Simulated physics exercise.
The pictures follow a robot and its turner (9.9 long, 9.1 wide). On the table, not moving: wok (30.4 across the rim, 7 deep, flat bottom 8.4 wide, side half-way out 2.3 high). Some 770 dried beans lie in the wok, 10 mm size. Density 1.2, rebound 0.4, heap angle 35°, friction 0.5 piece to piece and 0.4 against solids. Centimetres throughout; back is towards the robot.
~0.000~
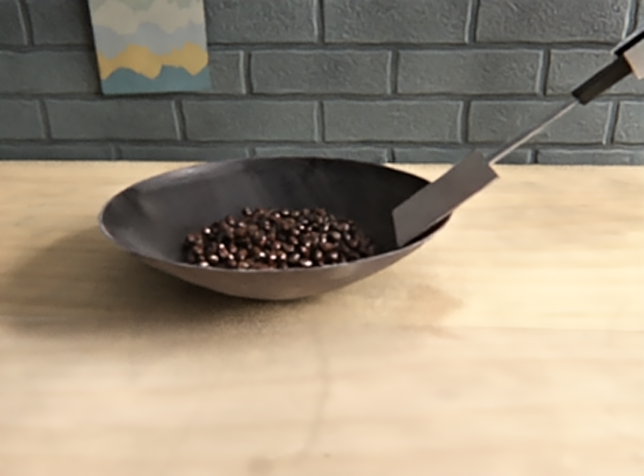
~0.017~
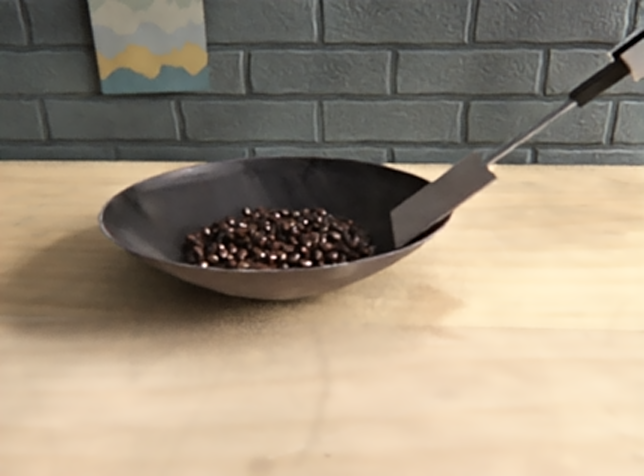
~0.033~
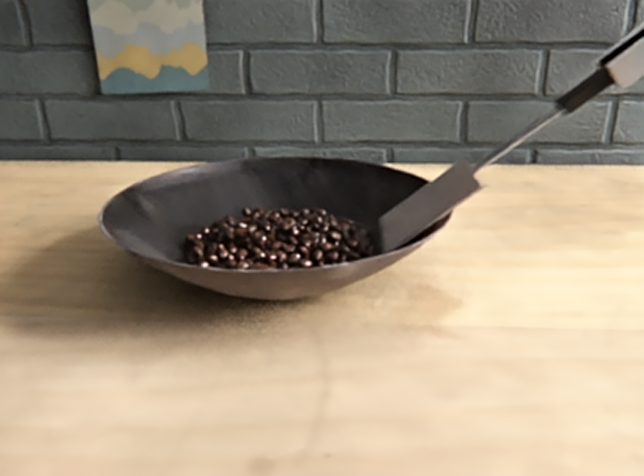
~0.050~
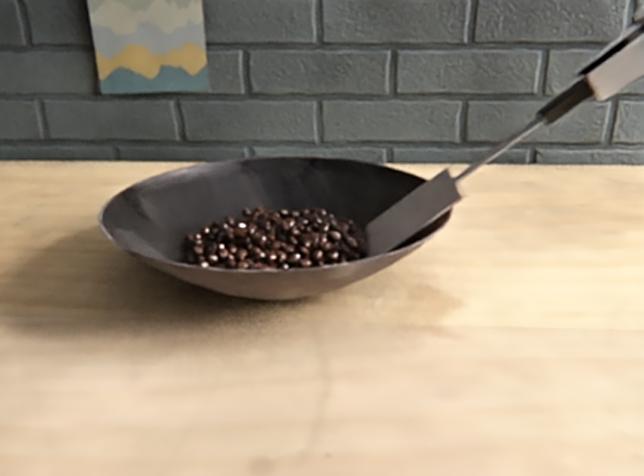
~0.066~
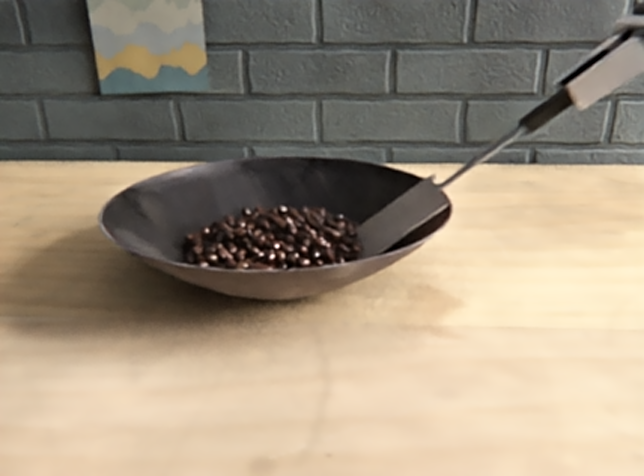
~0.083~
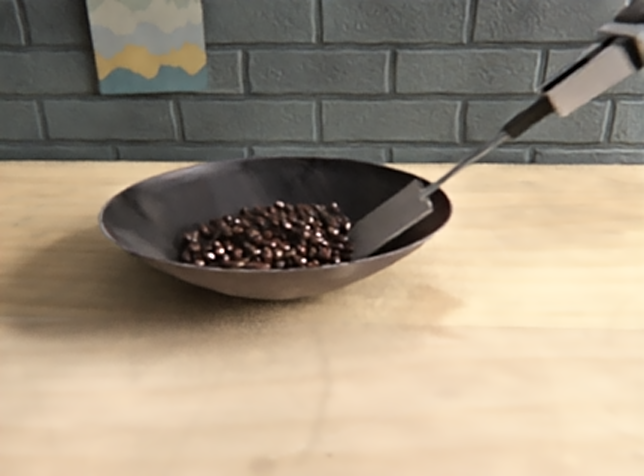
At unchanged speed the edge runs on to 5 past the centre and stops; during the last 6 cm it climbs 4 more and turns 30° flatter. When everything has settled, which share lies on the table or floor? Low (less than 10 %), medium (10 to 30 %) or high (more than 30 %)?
A low share, less than 10 %, ends on the table or floor.
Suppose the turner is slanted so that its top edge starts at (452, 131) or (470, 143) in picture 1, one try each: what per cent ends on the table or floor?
Some 0 and 5 per cent.
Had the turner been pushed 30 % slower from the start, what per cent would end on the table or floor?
Then about 0 per cent.
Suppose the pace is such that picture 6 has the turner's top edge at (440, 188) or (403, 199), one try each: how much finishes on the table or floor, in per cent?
About 0 and 5 per cent.
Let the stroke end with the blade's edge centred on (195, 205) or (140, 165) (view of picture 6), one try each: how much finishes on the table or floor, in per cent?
About 15 and 45 per cent.
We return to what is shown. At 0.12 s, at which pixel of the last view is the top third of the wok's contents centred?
At about (253, 229).
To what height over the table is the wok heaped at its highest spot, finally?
About 7.5 cm.
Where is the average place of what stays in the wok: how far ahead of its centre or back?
Some 5.5 cm ahead.
After 0.12 s, sloping 38°, highest piece 7 above the table; 767 in the wok.
After 0.16 s, sloping 26°, highest piece 7 above the table; 767 in the wok.
After 0.38 s, sloping 9°, highest piece 8 above the table; 763 in the wok, 1 on the table or floor, 3 on the blade or in flight.
After 1.43 s, sloping 9°, highest piece 7 above the table; 762 in the wok, 5 on the table or floor.
At rest, 762 in the wok, 5 on the table or floor. That is 1 % on the table or floor.
